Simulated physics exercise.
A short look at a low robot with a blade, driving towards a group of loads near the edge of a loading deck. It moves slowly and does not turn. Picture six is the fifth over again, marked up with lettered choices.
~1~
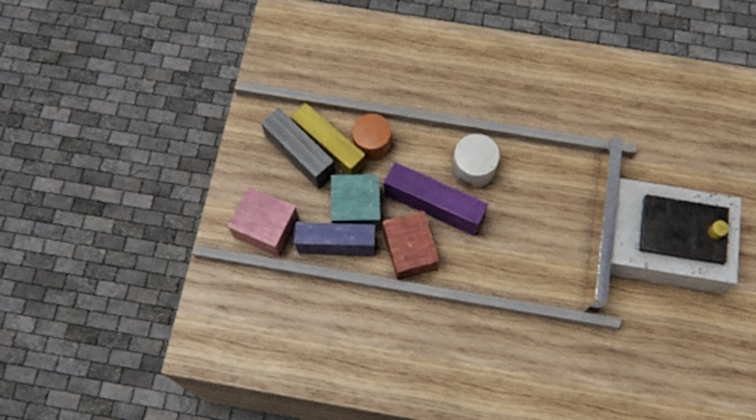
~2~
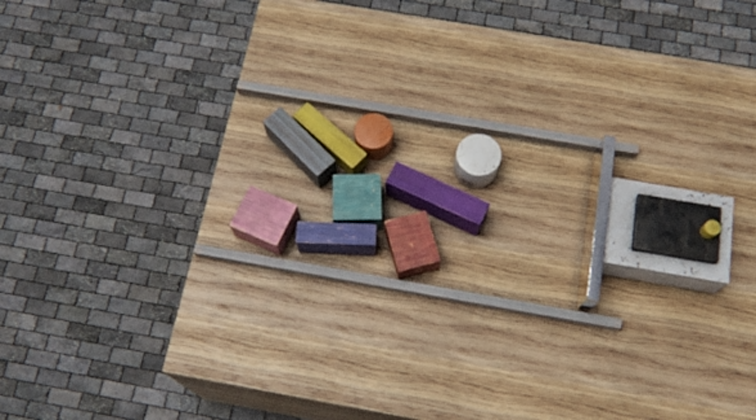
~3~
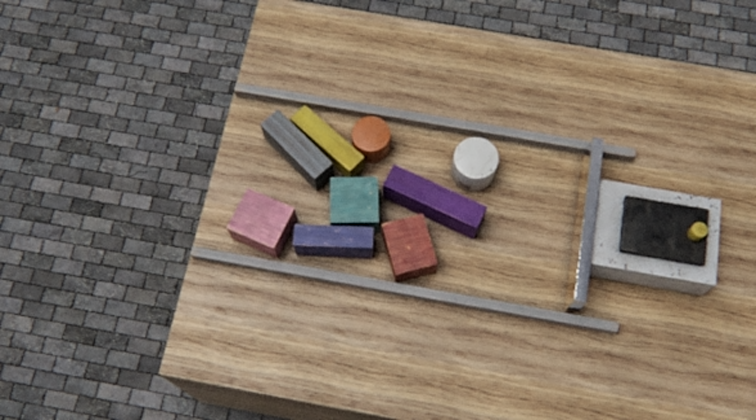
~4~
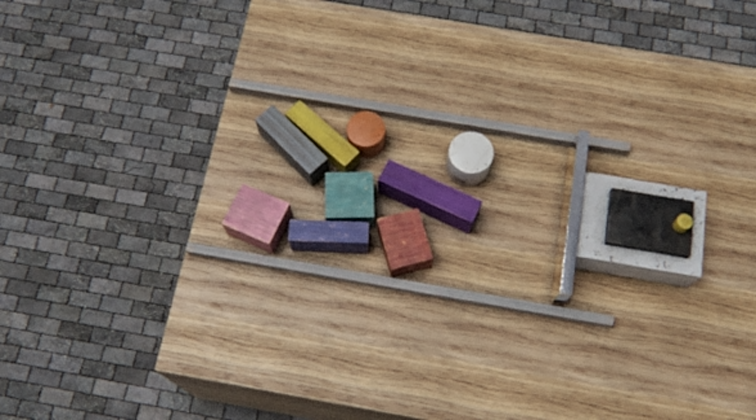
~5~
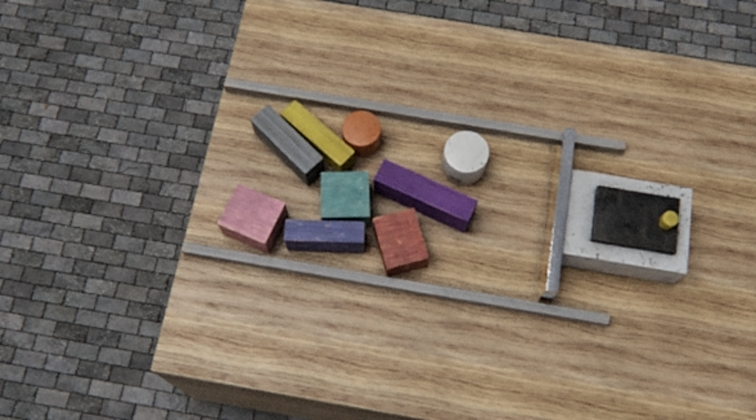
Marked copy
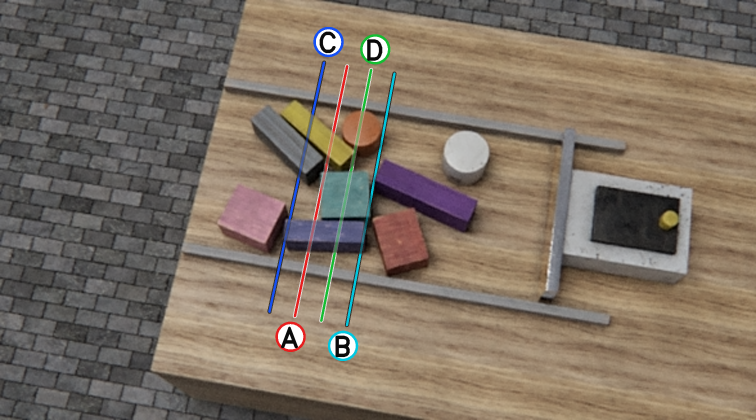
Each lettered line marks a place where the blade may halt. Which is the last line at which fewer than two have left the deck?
No second one falls up to A.
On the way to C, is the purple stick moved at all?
Yes.
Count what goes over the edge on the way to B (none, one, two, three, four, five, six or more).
By then, none.
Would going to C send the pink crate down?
Yes.
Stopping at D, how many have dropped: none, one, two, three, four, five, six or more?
By then, none.
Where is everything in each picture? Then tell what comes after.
In the first frame, purple stick (435, 199); grey stick (299, 148); turquoise crate (356, 204).
In the second frame, robot (671, 227); pink crate (266, 221).
In the third frame, robot (658, 229); yellow stick (328, 143).
In the fourth frame, robot (643, 221); white canister (469, 160).
In the fifth frame, robot (629, 218); purple stick (425, 196); grey stick (288, 145); turquoise crate (346, 201).
On the copy, A at (322, 185); B at (372, 193); C at (298, 181); D at (347, 189).
On A. First, robot (542, 204); white canister (451, 157); purple stick (415, 194).
Then, robot (454, 189); pink crate (237, 209); yellow stick (269, 115).
Finally, robot (391, 179); yellow stick (224, 100); pink crate (202, 194); none fallen.
By contrast, B is within the limit but short; C drops three; D is within the limit but short.
